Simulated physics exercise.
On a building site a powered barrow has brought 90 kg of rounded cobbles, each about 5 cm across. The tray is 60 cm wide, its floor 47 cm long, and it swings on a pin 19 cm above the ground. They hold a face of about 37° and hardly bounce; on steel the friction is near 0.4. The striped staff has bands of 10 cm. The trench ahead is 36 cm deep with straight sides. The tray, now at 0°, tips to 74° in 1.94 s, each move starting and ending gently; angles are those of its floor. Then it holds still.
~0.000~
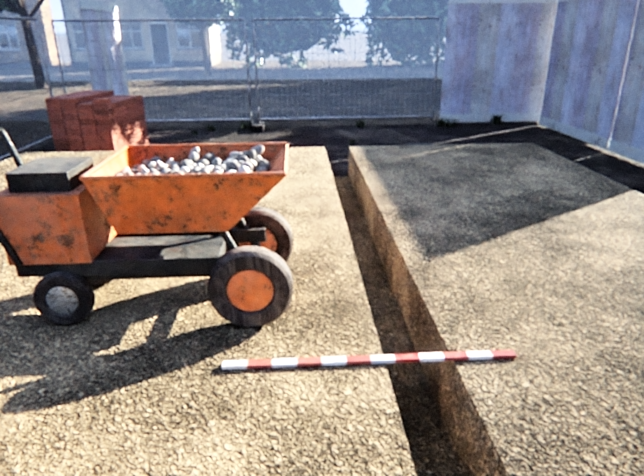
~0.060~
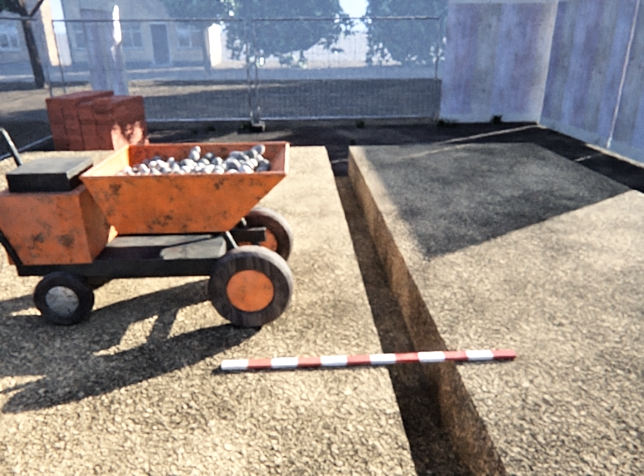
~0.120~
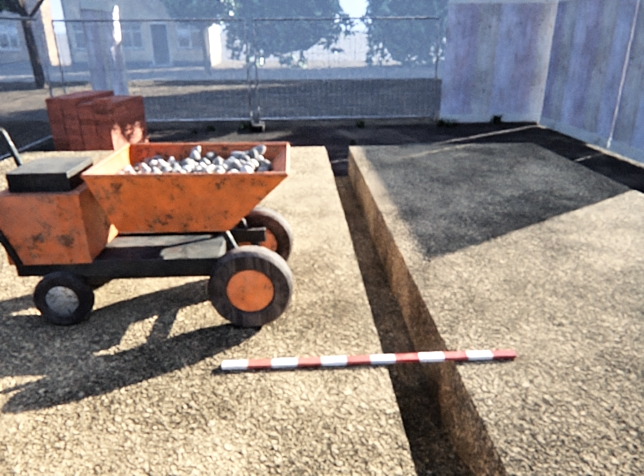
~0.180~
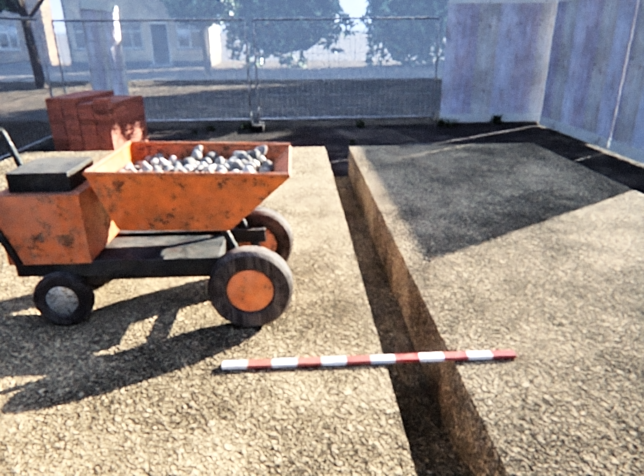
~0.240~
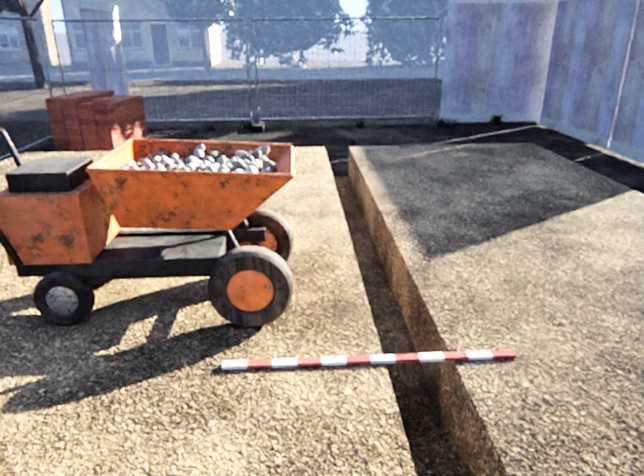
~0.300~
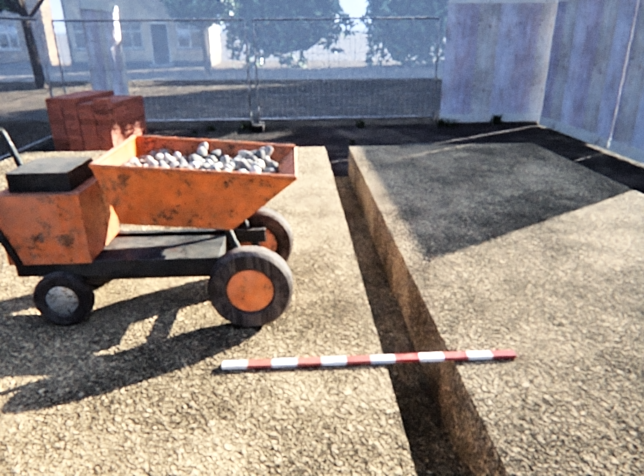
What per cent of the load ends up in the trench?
About 88 per cent.
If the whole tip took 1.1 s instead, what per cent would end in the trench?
In that case some 80 per cent.
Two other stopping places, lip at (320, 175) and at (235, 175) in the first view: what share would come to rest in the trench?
About 45 and 70 per cent.
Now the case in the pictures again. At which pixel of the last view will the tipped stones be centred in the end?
Near (396, 334).
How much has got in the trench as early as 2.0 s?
Some 75 per cent.
After 1.5 s the floor is at 63°; 96 % in the tray, 4 % in the trench; the foremost stones are at (395, 258).
After 2.0 s the floor is at 74°; 16 % in the tray, 73 % in the trench, 11 % past the trench; the foremost stones are at (495, 296).
After 2.4 s the floor is at 74°; 1 % in the tray, 87 % in the trench, 12 % past the trench; the foremost stones are at (513, 281).
After 4.3 s the floor is at 74°; 0 % in the tray, 88 % in the trench, 12 % past the trench; the foremost stones are at (516, 280).
